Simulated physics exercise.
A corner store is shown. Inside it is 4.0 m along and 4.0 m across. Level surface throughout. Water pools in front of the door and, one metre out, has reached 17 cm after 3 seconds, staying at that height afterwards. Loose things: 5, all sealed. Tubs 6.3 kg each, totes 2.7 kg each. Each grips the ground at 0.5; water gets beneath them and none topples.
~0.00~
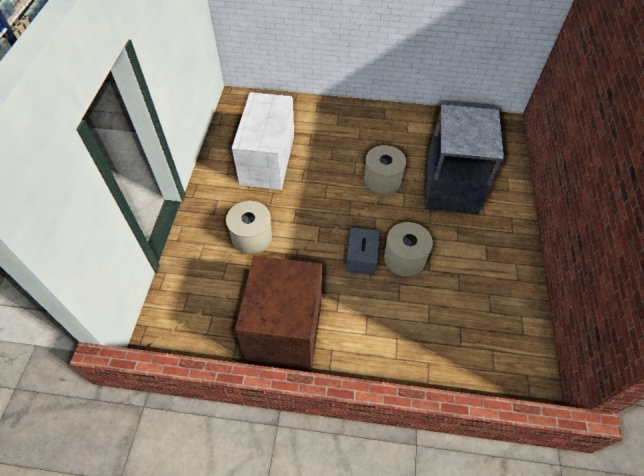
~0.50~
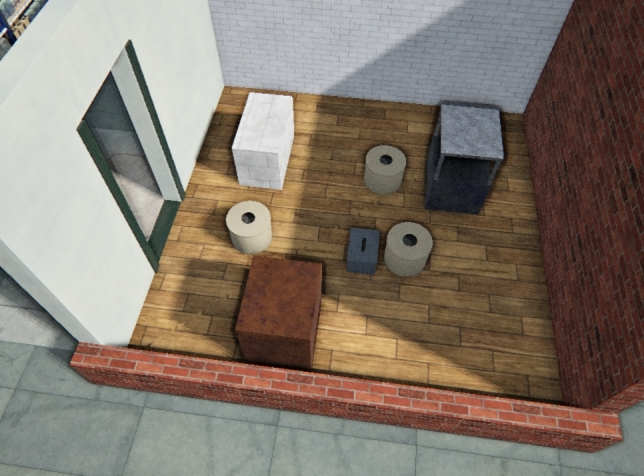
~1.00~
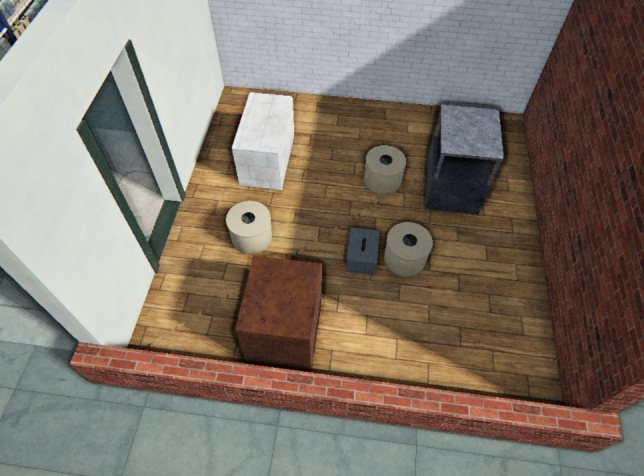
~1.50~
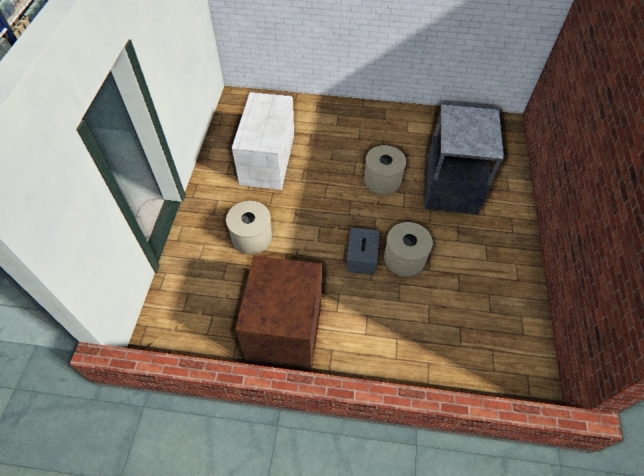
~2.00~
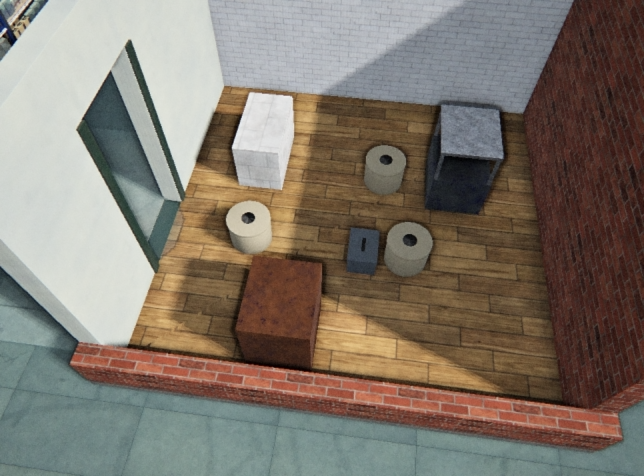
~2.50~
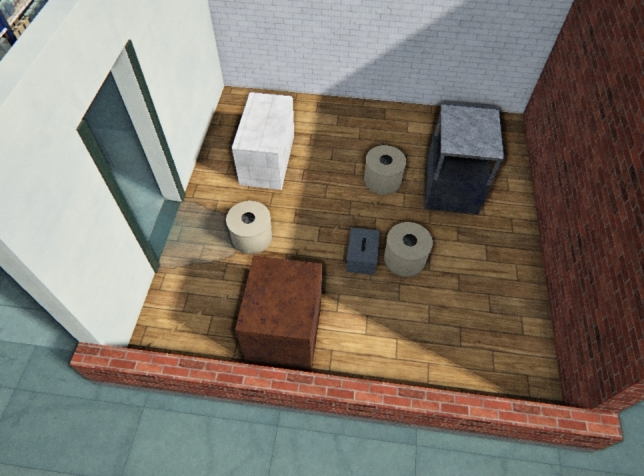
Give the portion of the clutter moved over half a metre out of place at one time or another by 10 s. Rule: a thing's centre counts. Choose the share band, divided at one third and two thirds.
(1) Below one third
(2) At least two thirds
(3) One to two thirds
2.
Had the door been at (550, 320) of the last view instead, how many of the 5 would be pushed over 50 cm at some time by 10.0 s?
Then 3 of them would.
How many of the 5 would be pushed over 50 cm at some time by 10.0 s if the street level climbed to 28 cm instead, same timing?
With that change, 4 of them.
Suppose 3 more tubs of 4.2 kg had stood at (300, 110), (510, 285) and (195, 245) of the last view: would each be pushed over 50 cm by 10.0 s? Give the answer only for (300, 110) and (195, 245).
Well, the first one stays under the mark, and the second tops the mark.
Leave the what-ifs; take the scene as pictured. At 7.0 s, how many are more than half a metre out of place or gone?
I make it 2.
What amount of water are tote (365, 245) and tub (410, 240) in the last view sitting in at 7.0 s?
I'd put it at 5 cm and 3 cm respectively.
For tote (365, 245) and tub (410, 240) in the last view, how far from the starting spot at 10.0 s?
They've ended up 250 cm and 120 cm away, in that order.
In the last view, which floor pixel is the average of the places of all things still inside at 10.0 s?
The average lands around (453, 171).
After 3.5 s 0 of 5 are over 50 cm from their spots; 0 afloat.
After 4.5 s 1 of 5 are over 50 cm from their spots; 0 afloat.
After 7.0 s 2 of 5 are over 50 cm from their spots; 2 afloat.
After 10.0 s 4 of 5 are over 50 cm from their spots, and 4 have been at some point; 3 afloat.
